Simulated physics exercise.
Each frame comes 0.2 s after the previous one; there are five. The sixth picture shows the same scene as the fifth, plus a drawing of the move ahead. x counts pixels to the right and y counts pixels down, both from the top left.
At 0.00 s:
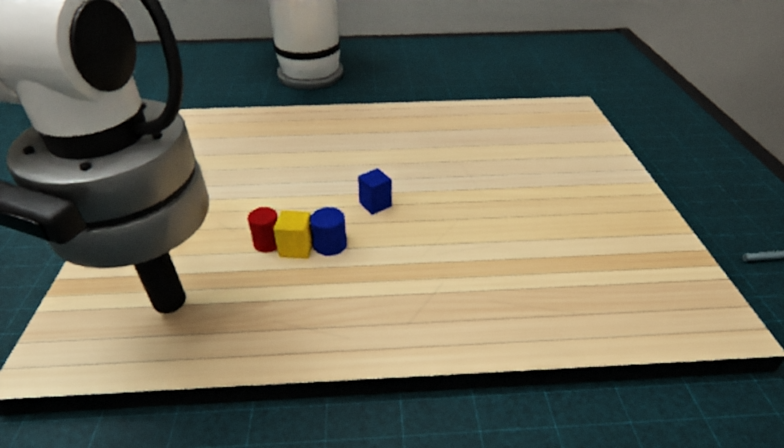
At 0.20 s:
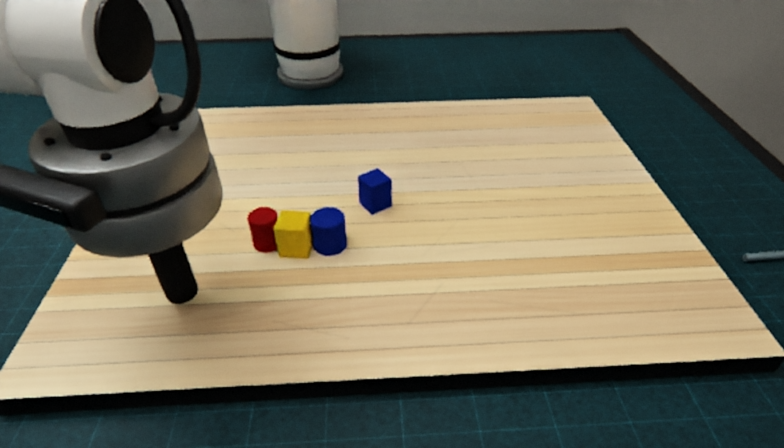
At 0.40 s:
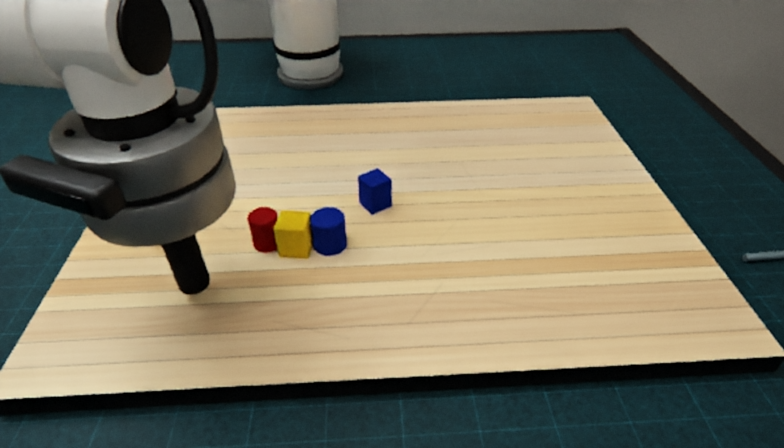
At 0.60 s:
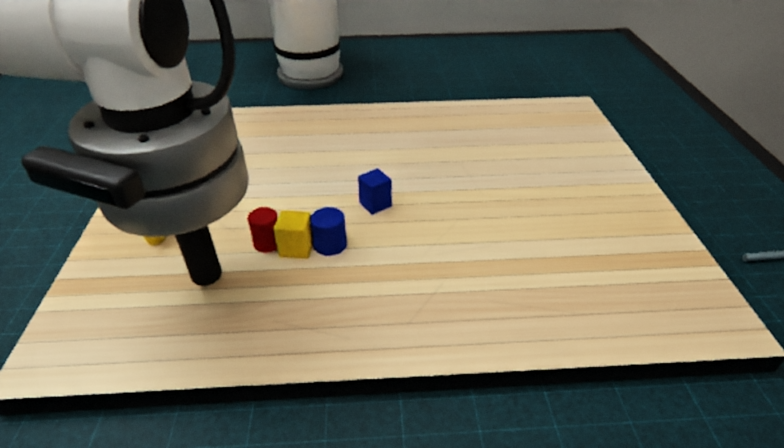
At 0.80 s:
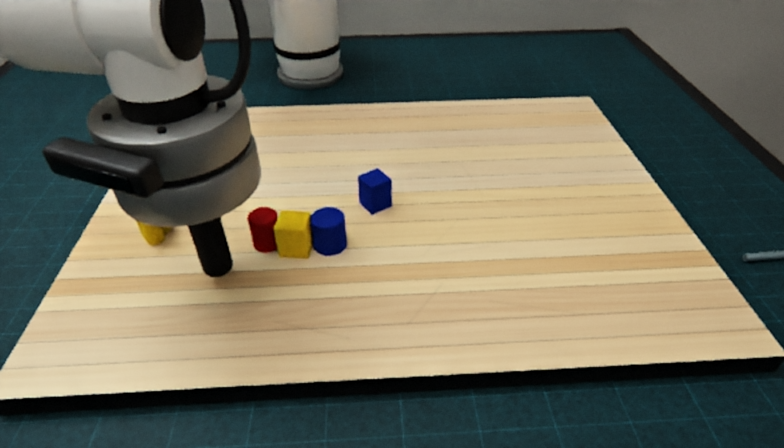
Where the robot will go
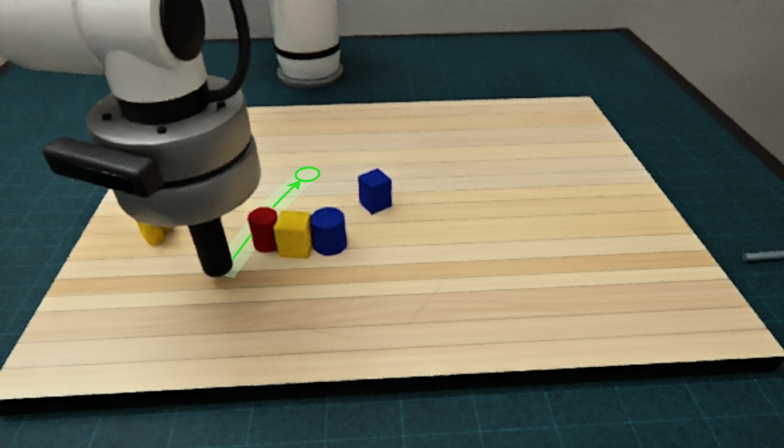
A white and grey robot arm with a black rod reaches in from the upper left over a pale wooden board on a dark green surface, seen from a raised, fixed view. A red cylinder, a yellow block and a blue cylinder sit in a row left of centre, with a blue cube behind them. The rod moves slightly up and right, uncovering a yellow piece at left, while the blocks stay still.
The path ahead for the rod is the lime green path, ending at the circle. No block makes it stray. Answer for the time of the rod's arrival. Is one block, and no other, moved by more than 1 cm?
Yes - that is the case.
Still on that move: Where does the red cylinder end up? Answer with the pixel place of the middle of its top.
The point I'd pick in the picture is (278, 202).
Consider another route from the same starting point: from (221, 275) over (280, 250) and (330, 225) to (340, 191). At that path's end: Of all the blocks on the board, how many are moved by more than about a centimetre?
Total moved: Three or more.
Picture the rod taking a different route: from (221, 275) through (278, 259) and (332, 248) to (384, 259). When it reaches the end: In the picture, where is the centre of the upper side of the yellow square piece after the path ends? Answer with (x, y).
About (323, 201).
The line goes from (221, 275) through (251, 235) and (278, 202) to (308, 174).
On the path given first. One third of the way, rod (250, 228); red cylinder (273, 207); yellow square piece (296, 219); blue cylinder (331, 217).
Two thirds of the way, rod (278, 194); red cylinder (278, 202); yellow square piece (296, 219), turned 10° clockwise; blue cylinder (332, 217).
At the end, rod (307, 168); red cylinder (278, 202); yellow square piece (296, 219), turned 10° clockwise; blue cylinder (332, 217).
